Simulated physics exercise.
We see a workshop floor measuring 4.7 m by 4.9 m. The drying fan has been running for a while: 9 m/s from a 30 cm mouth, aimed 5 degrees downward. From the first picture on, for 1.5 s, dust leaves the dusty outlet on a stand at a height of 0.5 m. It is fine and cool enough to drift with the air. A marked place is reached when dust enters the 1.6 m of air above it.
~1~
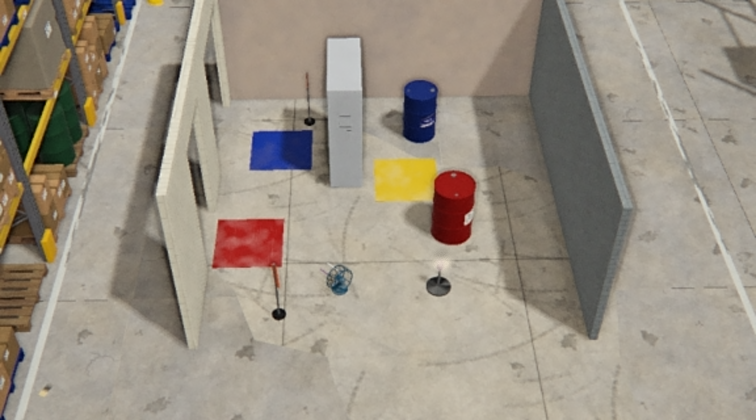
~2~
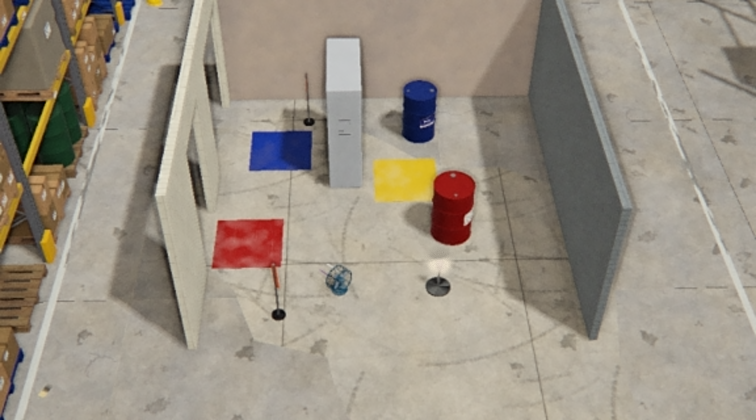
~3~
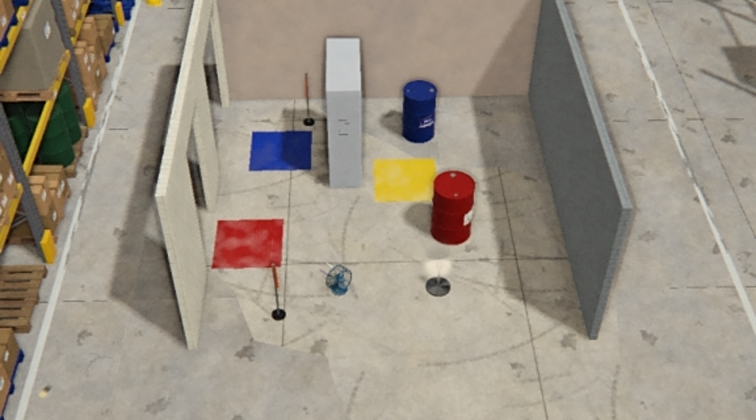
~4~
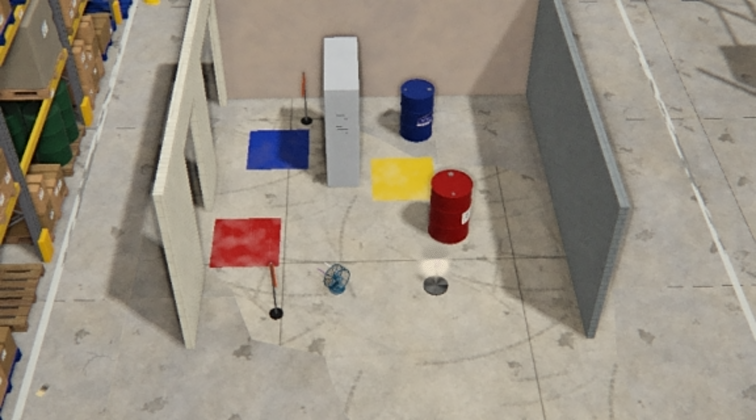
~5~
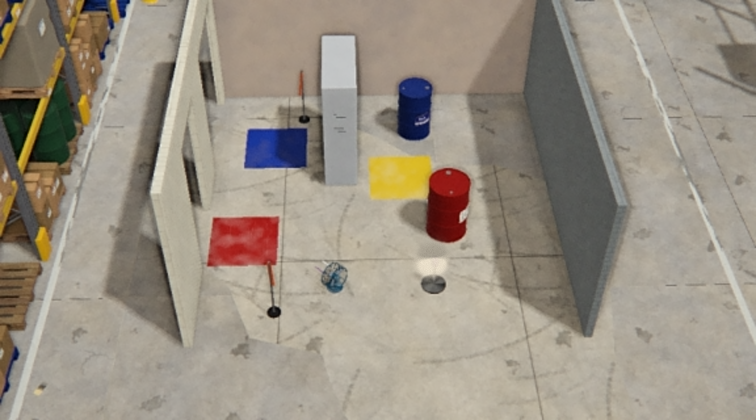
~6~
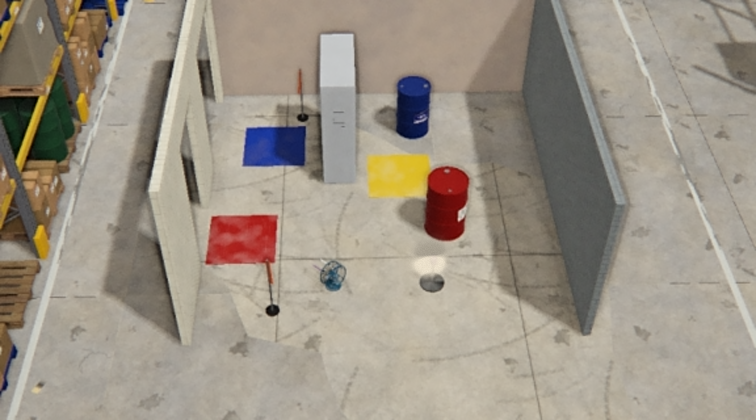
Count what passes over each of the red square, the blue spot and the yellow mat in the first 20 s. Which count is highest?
It is red.
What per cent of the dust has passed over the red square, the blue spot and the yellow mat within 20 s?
About 100 % red, 5 % blue, 0 % yellow.
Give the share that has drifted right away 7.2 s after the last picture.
Near 80 %.
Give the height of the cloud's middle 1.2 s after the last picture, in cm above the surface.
About 40 cm.
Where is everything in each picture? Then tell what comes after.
The dust is thickest near (441, 260), the dusty outlet on a stand stands at (440, 266) and the drying fan is at (340, 279), in the first frame.
The dust is thickest near (438, 261), the blue spot is centred on (281, 151), the red square is centred on (249, 243) and the yellow mat is centred on (406, 180), in the second frame.
The dust is thickest near (438, 261) and a ribbon ends at (277, 288), in the third frame.
The dust is thickest near (434, 261), the top of a machine is at (341, 62) and the top of a barrel is at (452, 183), in the fourth frame.
The dust is thickest near (432, 260), in the fifth frame.
The dust is thickest near (430, 259), a ribbon ends at (271, 283) and a ribbon ends at (299, 94), in the sixth frame.
Then, 1.2 s after the last picture we count, 0 % has passed over the blue spot, 0 % over the red square and 0 % over the yellow mat, with 100 % still about or yet to come, and the middle of the rest is near (420, 264).
Then, 3.2 s after the last picture we count, 1 % has passed over the blue spot, 35 % over the red square and 0 % over the yellow mat, with 96 % still about or yet to come, and the middle of the rest is near (369, 275).
Then, 7.2 s after the last picture we count, 5 % has passed over the blue spot, 96 % over the red square and 0 % over the yellow mat, with 24 % still about or yet to come, and the middle of the rest is near (340, 11).
Then, 19.2 s after the last picture we count, 6 % has passed over the blue spot, 96 % over the red square and 0 % over the yellow mat, with 4 % still about or yet to come.
